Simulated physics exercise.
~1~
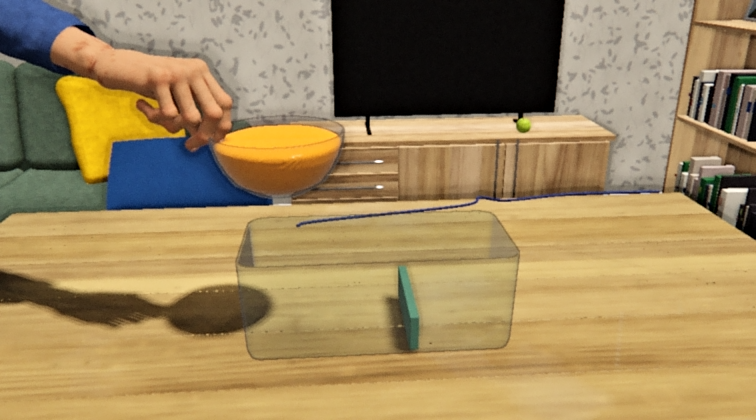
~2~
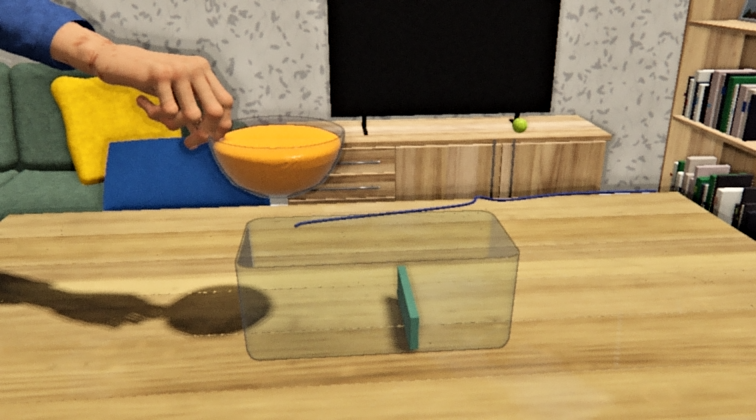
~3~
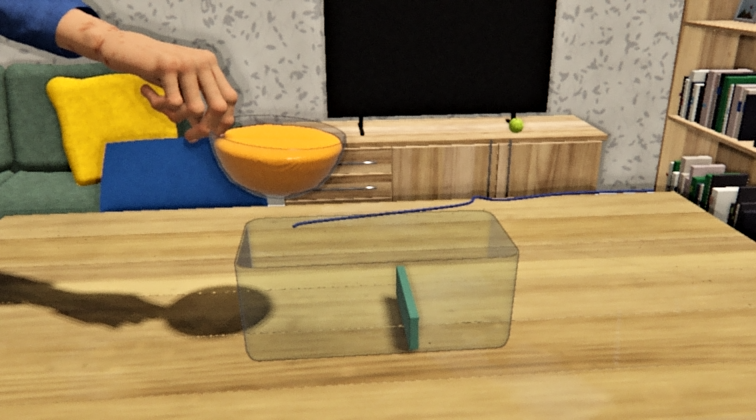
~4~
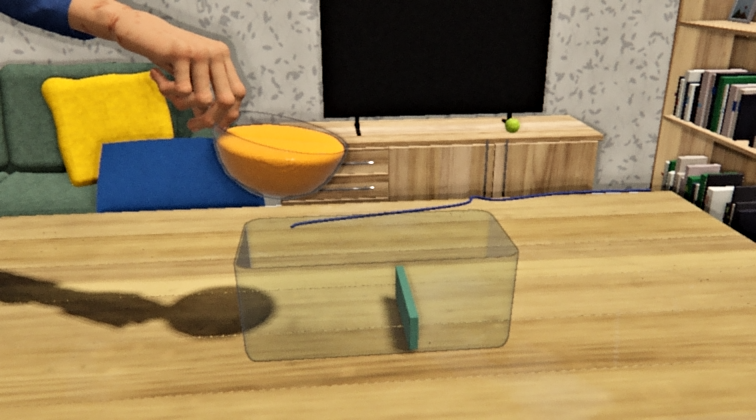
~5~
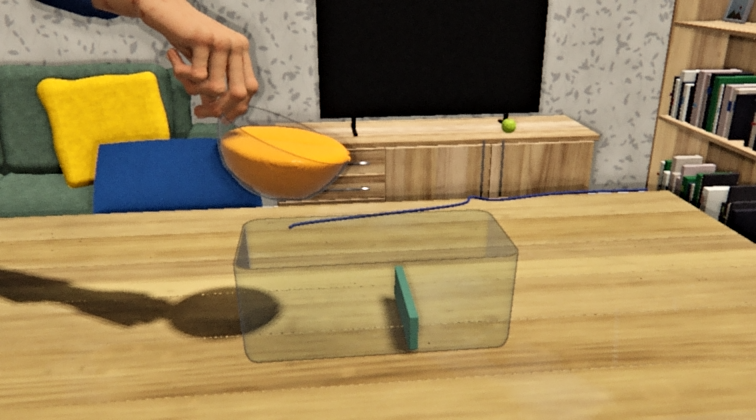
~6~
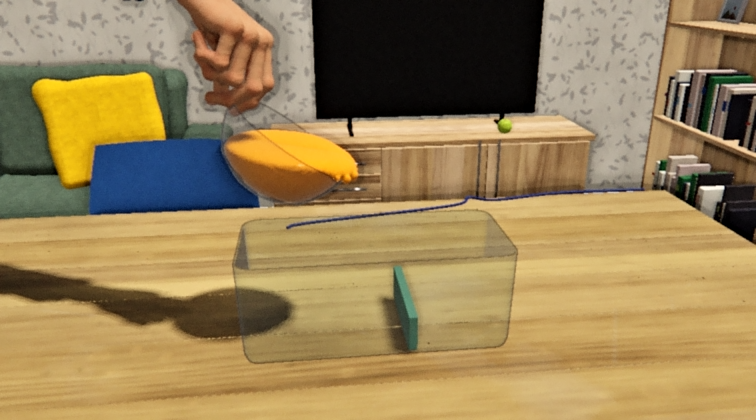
The video shows a hand holding a clear bowl of orange juice above a transparent long basin with a low green wall inside, gradually tilting the bowl to the right until juice begins passing over its right rim.
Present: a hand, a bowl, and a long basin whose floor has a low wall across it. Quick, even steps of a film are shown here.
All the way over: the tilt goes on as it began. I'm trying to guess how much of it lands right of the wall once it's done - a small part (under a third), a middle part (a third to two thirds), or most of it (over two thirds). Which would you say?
I'd say a small part, under a third.
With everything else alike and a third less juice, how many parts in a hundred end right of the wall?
Near 5 %.
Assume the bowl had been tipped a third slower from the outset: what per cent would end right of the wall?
Somewhere near 20 percent.
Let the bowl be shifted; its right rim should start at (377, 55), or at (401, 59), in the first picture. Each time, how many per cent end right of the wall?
Estimate, in order: 55 and 60 per cent.
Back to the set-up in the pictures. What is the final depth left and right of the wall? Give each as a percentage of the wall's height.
Once still, it is 50 % on the left and 10 % on the right.
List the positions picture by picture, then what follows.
In the first frame, it leans 0°; its right rim is at (344, 131); the juice meets the walls at (215, 141) and (341, 137); the long basin's rim runs from (243, 243) to (506, 233); the wall's top is at (408, 291).
In the second frame, it leans 2°; its right rim is at (344, 133); the juice meets the walls at (214, 140) and (341, 138).
In the third frame, it leans 7°; its right rim is at (345, 138); the juice meets the walls at (215, 137) and (342, 142).
In the fourth frame, it leans 14°; its right rim is at (347, 147); the juice meets the walls at (218, 135) and (345, 144).
In the fifth frame, it leans 25°; its right rim is at (347, 160); the juice meets the walls at (222, 135) and (345, 151); 3 per cent is over the edge.
In the sixth frame, it leans 37°; its right rim is at (344, 174); the juice meets the walls at (226, 140) and (330, 156); 10 per cent is over the edge.
A moment on, the bowl is tipped right over and 4 per cent is still to pour, 75 is left of the wall and 7 right of it.
Next, the bowl is tipped right over and 0 per cent is still to pour, 85 is left of the wall and 9 right of it.
Then the bowl is tipped right over and 0 per cent is still to pour, 82 is left of the wall and 13 right of it.
Later the bowl is tipped right over and 0 per cent is still to pour, 82 is left of the wall and 13 right of it.
In the end 82 per cent lies left of the wall, 13 right of it and 5 outside.
